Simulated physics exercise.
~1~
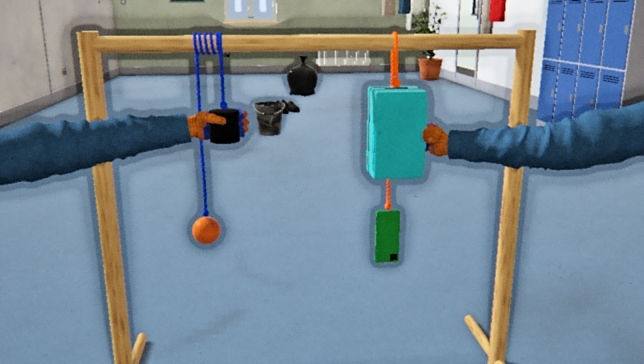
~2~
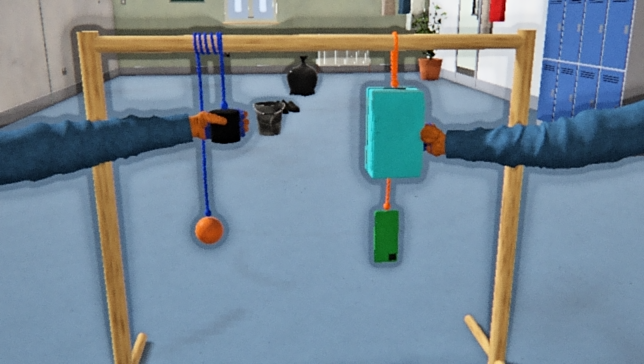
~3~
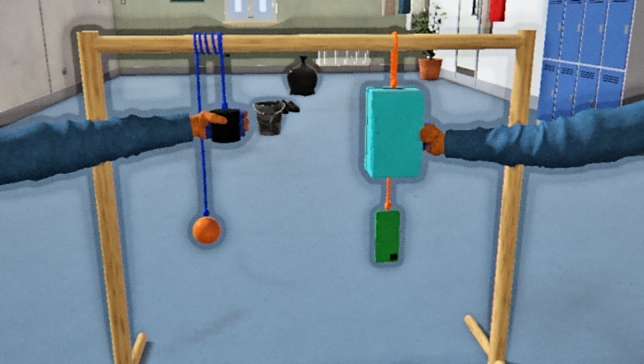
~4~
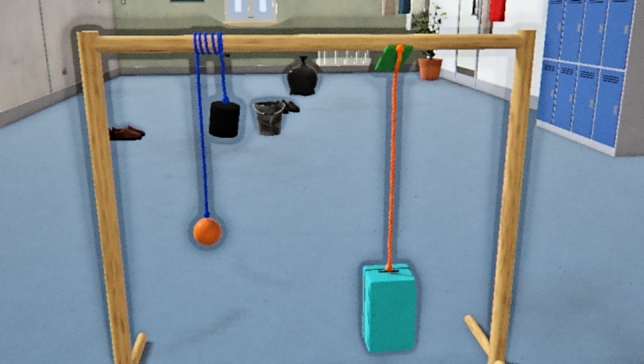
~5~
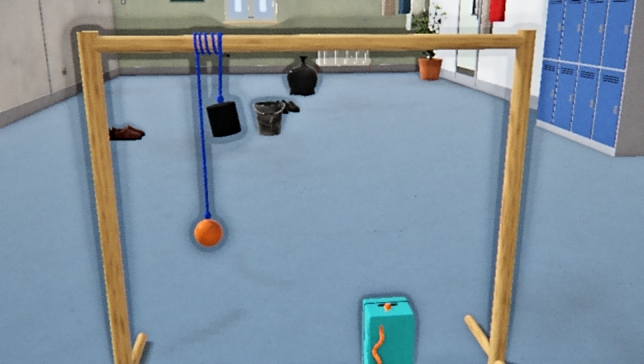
In this clip, two hands steady a black object and a turquoise case hanging from cords on a wooden rail, then let go. The case drops, pulling its orange cord over the rail as the green phone rises, and ends on the floor, while the black object and orange stay hanging.
